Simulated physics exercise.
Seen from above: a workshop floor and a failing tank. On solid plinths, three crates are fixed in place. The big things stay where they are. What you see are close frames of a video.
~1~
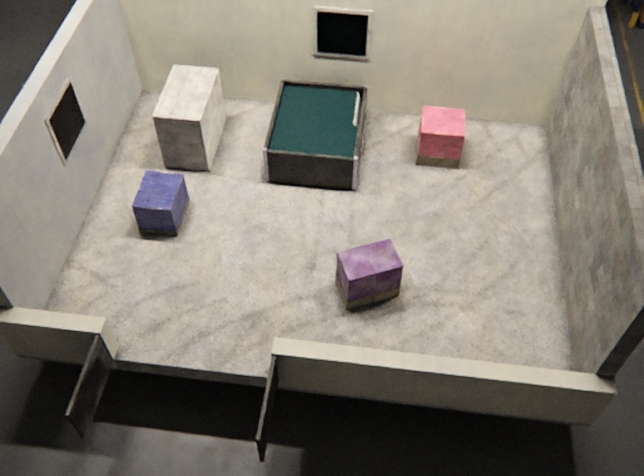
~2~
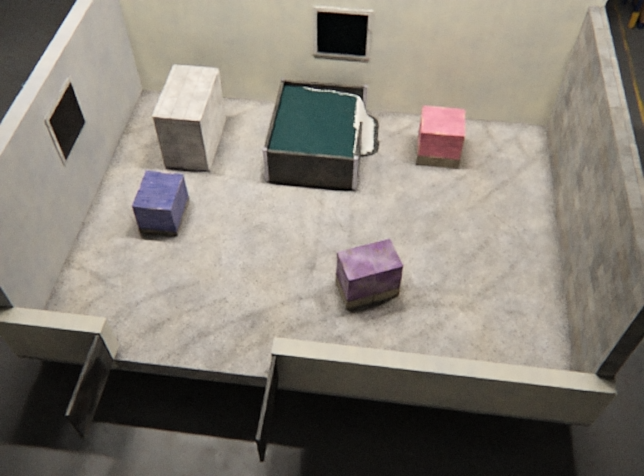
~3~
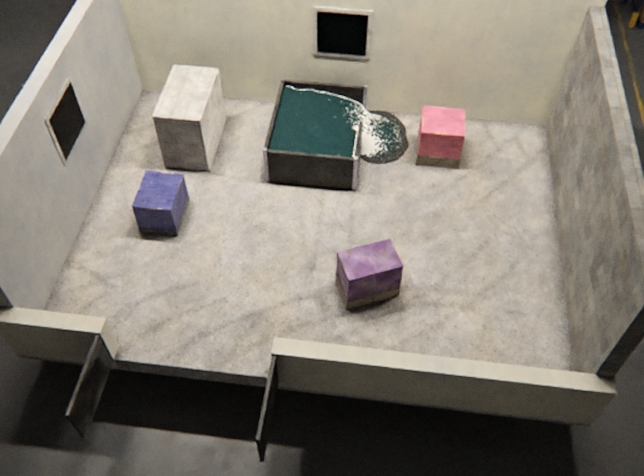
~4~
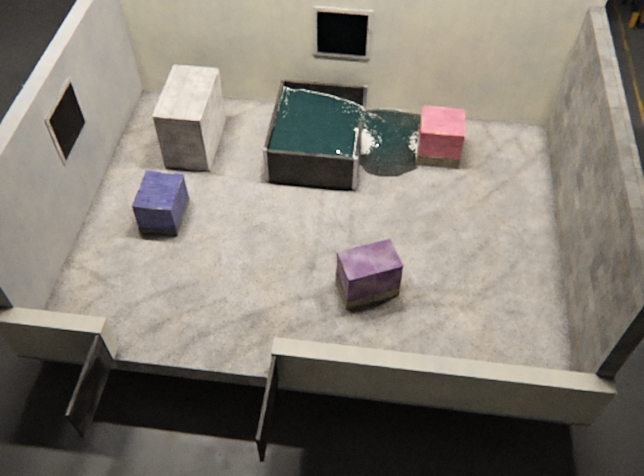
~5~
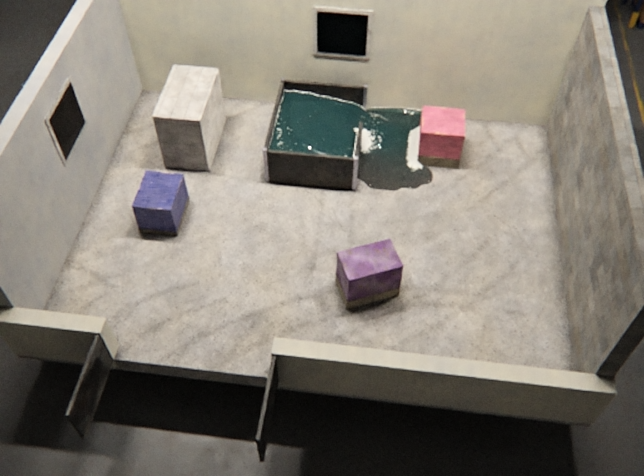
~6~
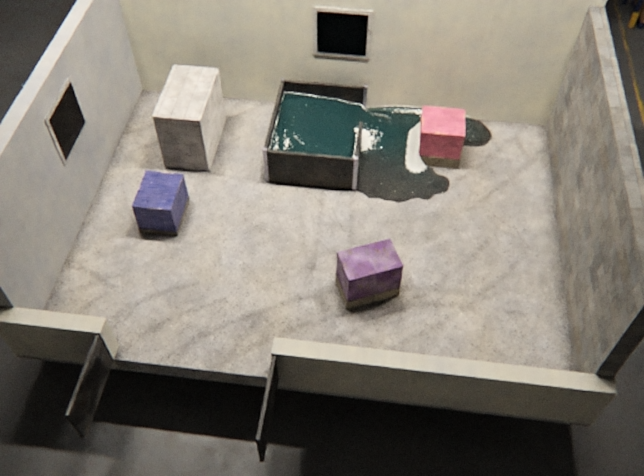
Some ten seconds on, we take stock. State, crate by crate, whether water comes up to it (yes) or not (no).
The pink crate meets the water. The blue crate never meets the water. The purple crate never meets the water.
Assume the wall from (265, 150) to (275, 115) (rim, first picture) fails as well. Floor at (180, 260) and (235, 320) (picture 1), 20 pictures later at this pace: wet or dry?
In turn: Awash, awash.
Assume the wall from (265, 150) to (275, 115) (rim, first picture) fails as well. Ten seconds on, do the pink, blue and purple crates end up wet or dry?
I'd expect the pink crate remains untouched, the blue crate goes wet, and the purple crate remains untouched.
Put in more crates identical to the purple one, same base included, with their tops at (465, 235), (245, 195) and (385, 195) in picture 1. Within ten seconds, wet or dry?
Taking them in order, the first is untouched, the second is untouched and the third is untouched.
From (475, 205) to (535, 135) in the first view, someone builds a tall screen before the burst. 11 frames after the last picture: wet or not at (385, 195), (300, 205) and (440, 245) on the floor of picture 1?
First inundated, then unwetted, then inundated.
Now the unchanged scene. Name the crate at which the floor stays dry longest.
That one's the one in blue.
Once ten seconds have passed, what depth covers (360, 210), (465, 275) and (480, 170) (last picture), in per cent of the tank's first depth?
Estimate: 6, 10, 4 %.
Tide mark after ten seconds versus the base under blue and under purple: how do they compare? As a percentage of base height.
The first reaches around 60 in a hundred, the second around 60.
A moment on, water covers 15 % of the floor; the pink crate water round its plinth, the blue crate not reached, the purple crate not reached.
Next, water covers 30 % of the floor; the pink crate water round its plinth, the blue crate not reached, the purple crate water round its plinth.
Then, water covers 45 % of the floor; the pink crate water round its plinth, the blue crate not reached, the purple crate water round its plinth.
Later, water covers 60 % of the floor; the pink crate water round its plinth, the blue crate not reached, the purple crate water round its plinth.
In the end, water covers 85 % of the floor; the pink crate was topped, the blue crate stayed above the water, the purple crate stayed above the water.
